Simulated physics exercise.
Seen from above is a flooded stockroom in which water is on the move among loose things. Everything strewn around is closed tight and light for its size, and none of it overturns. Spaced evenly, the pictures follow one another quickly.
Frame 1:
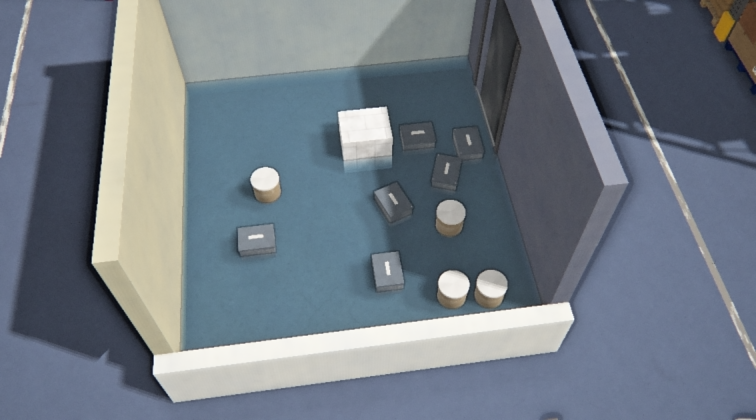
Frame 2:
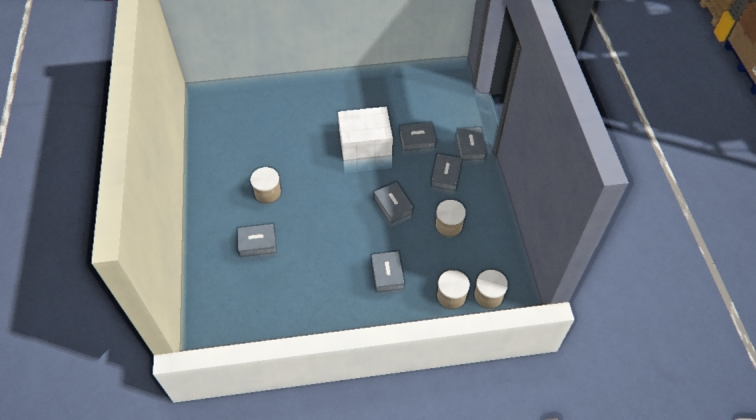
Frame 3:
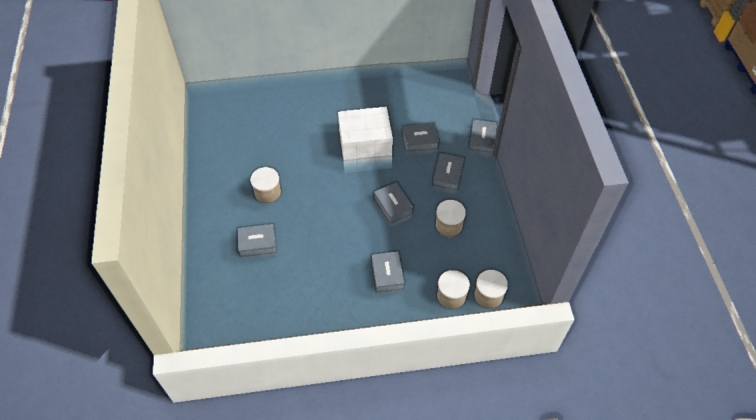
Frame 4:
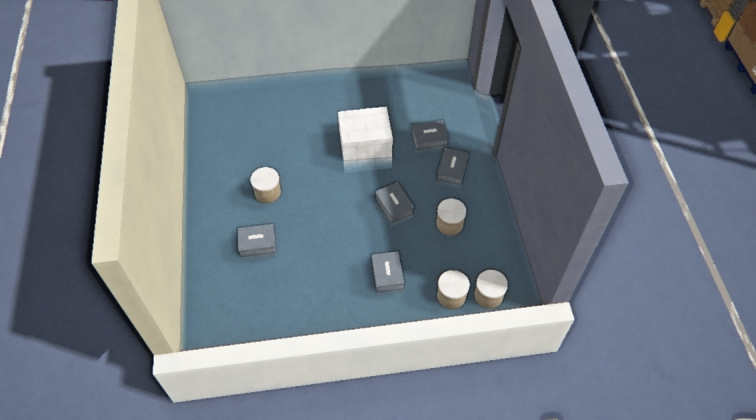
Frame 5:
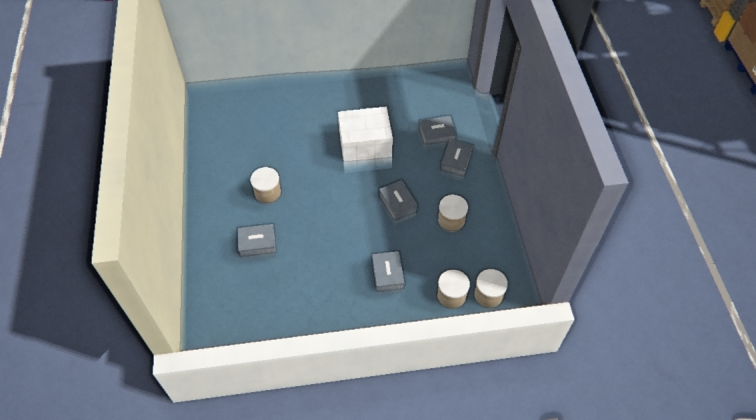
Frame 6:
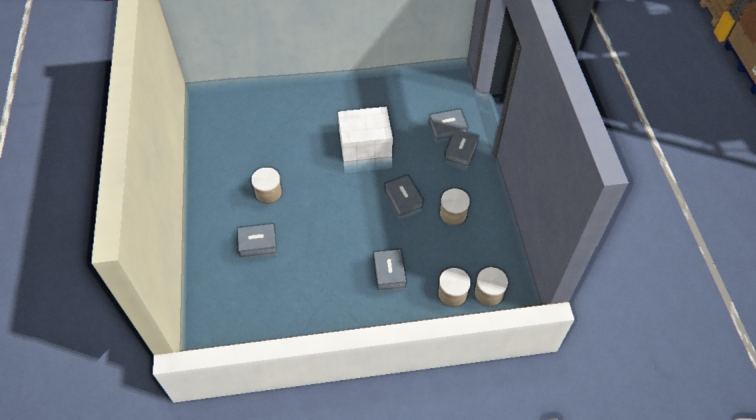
The clip shows a flooded stockroom from above as a doorway at the right opens; the nearest dark tote floats out through it and disappears from view, then other totes and a round drum drift slightly toward the opening.
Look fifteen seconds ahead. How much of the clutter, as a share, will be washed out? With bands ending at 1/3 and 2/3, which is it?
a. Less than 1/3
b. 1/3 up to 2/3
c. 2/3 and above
1/3 up to 2/3.
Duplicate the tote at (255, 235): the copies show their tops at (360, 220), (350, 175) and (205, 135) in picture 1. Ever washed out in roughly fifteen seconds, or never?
Outcome for each, listed in order: Leaves, leaves, does not leave.
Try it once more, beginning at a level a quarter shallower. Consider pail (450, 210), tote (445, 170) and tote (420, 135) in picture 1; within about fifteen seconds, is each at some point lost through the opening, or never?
One by one: Leaves, leaves, leaves.
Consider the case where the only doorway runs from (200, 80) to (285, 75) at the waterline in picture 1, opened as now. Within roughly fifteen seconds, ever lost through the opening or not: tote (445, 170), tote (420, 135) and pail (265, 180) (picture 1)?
Listed order gives stays put, departs, departs.
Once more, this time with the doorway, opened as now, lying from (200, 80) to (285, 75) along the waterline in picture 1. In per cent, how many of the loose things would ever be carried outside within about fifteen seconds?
30 %.
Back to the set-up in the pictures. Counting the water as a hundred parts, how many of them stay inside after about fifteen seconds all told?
My figure is 52 per cent.
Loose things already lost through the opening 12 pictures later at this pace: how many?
5 in all.
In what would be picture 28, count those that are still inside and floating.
I count 5.
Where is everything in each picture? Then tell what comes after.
A tote at (447, 169), afloat; a tote at (418, 133), afloat; 0 of 10 have shifted, in the first frame.
A tote at (447, 169), afloat; a tote at (418, 133) floats; 0 of 10 have shifted, in the second frame.
A tote at (449, 168) floats, close to its start; a tote at (421, 134), afloat, close to its start; 1 of 10 have shifted, in the third frame.
A tote at (453, 163), afloat, close to its start; a tote at (430, 131), afloat, close to its start; 3 of 10 have shifted, in the fourth frame.
A tote at (457, 154) floats, close to its start; a tote at (438, 127), afloat, close to its start; 5 of 10 have shifted, in the fifth frame.
A tote at (462, 144), afloat, a stride from its start; a tote at (449, 121) floats, a stride from its start; 5 of 10 have shifted, in the sixth frame.
A moment on, 3 of 10 are out; 7 afloat.
Next, 5 of 10 are out; 5 afloat.
Later, 5 of 10 are out; 5 afloat.
In the end, 5 of 10 are out; 5 afloat.
